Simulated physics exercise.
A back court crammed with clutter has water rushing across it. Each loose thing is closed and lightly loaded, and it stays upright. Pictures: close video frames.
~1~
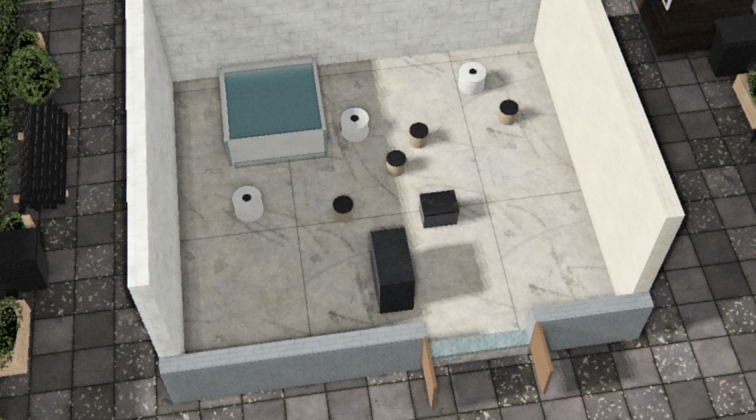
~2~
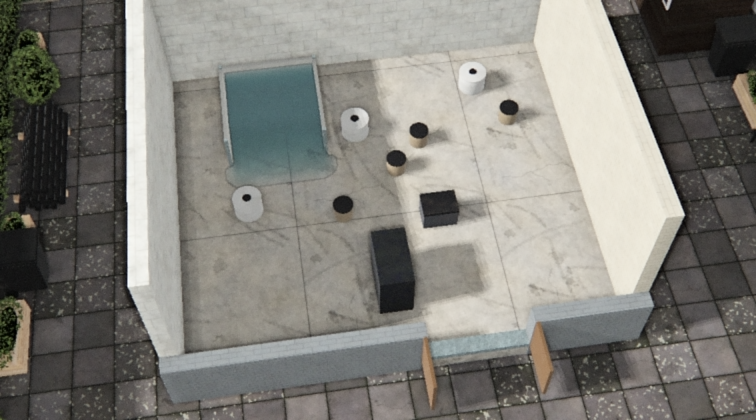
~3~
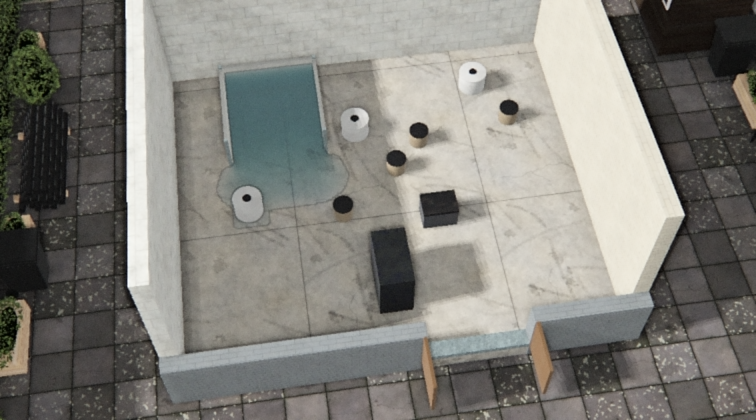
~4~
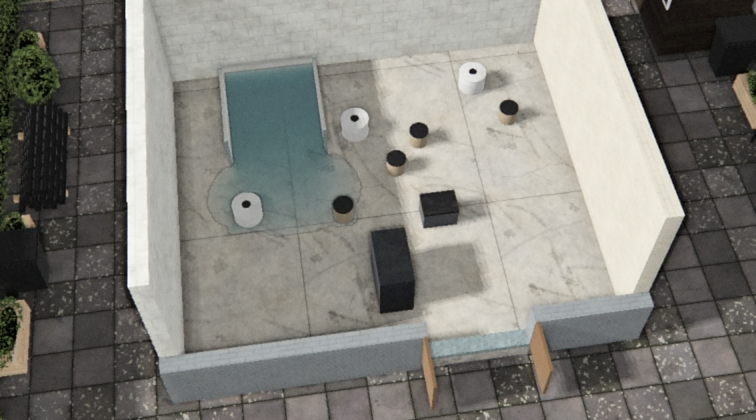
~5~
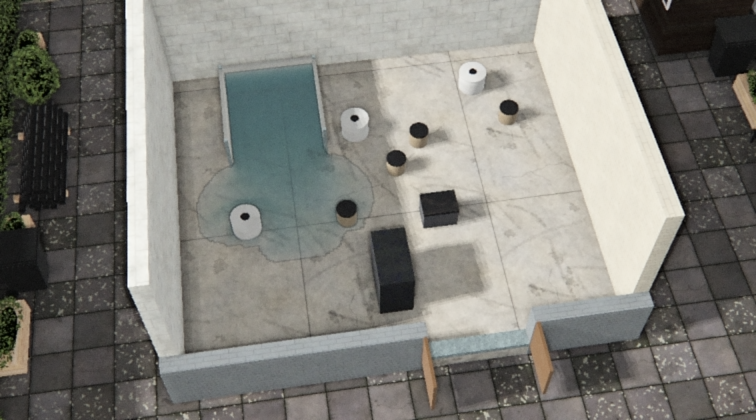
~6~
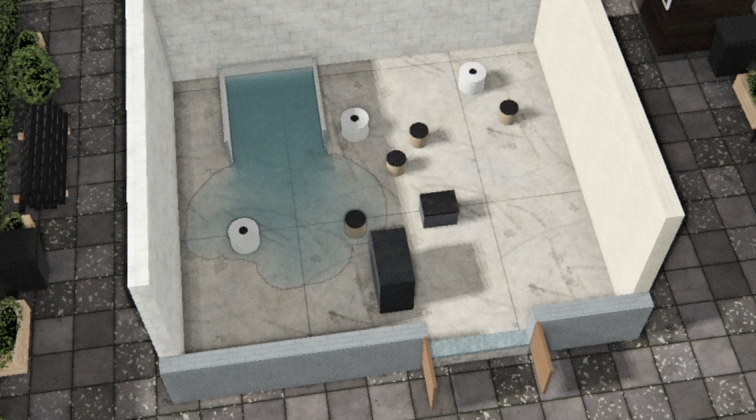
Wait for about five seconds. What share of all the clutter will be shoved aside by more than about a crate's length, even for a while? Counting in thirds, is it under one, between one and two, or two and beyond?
In thirds: Under one.
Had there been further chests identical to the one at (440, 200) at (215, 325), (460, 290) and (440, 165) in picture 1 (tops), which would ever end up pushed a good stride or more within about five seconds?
Result by item: Gets dislodged / gets dislodged / stays where it is.
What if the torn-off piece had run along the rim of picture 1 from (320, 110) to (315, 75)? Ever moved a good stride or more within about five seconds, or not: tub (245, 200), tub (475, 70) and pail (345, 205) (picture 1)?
The first: Fell short; the second: Went past that; the third: Fell short.
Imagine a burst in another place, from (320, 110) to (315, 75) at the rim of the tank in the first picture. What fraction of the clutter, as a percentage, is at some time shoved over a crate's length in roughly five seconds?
I'd say near 60 %.
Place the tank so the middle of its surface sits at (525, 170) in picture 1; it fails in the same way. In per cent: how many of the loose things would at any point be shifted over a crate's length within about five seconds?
Estimate: Around 0 per cent of them.
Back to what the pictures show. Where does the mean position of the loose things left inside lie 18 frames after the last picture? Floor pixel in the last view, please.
Around (427, 176).
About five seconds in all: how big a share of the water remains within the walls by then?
Roughly 98 in a hundred.
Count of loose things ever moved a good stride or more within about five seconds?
It comes out at 2.
A moment on, 2 of 8 are well off their spots; 0 afloat.
Next, 2 of 8 are well off their spots; 2 afloat.
Later, 2 of 8 are well off their spots; 1 afloat.
In the end, 2 of 8 are well off their spots, and 2 have been at some point; 2 afloat.
